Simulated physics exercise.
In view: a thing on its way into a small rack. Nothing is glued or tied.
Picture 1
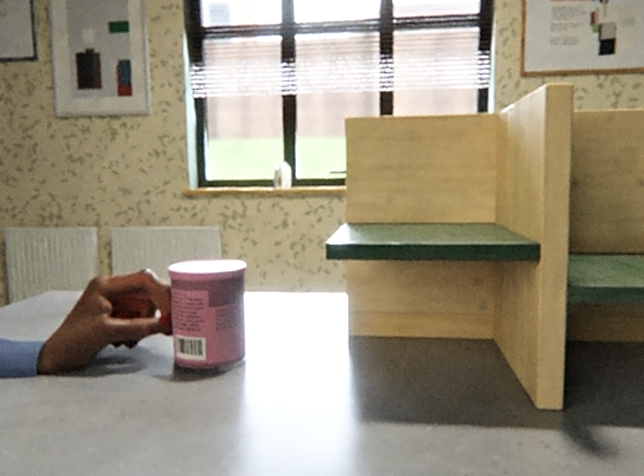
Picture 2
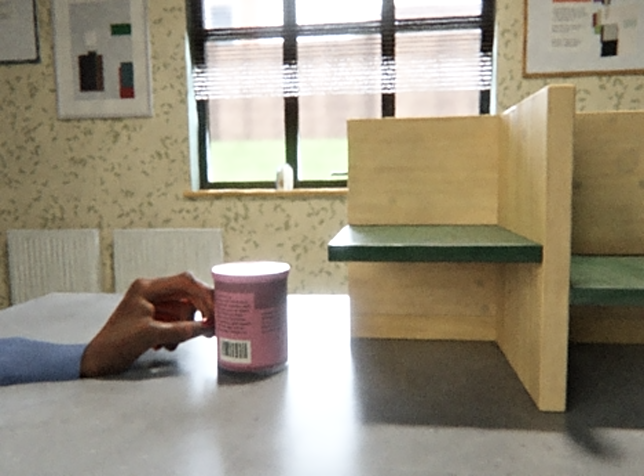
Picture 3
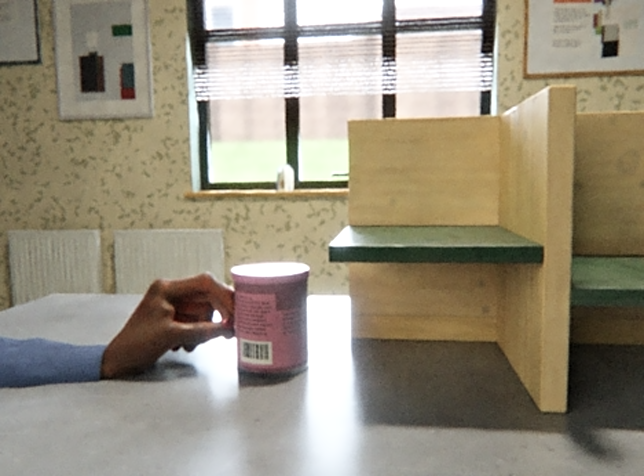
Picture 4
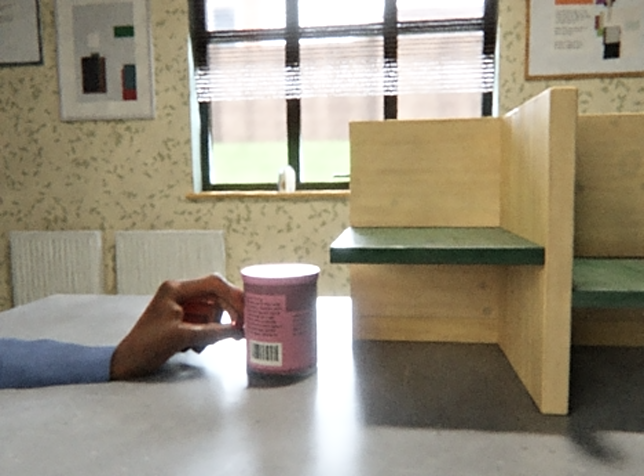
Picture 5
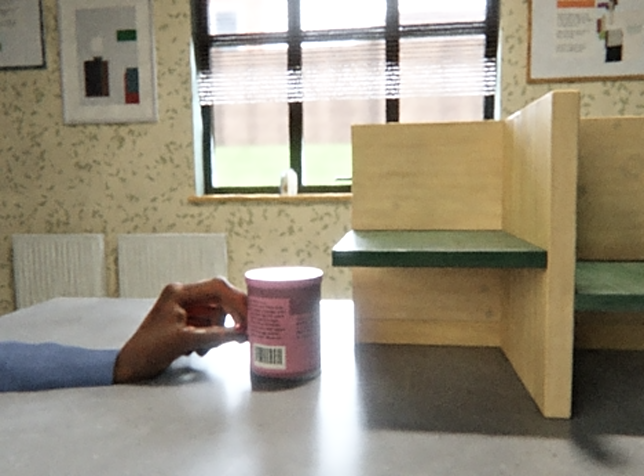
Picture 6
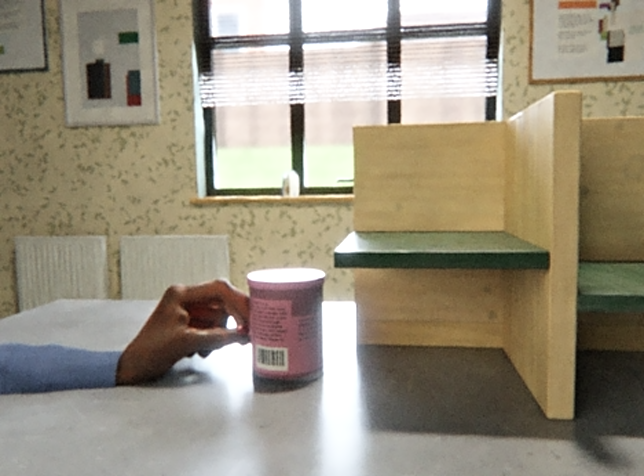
A pink tin slides right across the table, pushed by a hand, gradually slowing down.
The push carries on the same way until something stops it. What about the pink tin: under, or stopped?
In the end the pink tin goes under.
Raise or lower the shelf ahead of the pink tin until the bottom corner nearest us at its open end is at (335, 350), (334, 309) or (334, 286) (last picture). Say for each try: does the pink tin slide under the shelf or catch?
One after another: It is too tall; is too tall; slides in.
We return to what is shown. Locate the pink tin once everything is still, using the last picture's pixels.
At about (396, 326).
Then, 0.28 s after the last picture, pink tin sliding up to the opening near (314, 324).
Then, 0.46 s after the last picture, pink tin part of the way in near (353, 325).
Then, 0.60 s after the last picture, pink tin all the way in near (383, 326).
At rest, the pink tin slides in, near (396, 326).
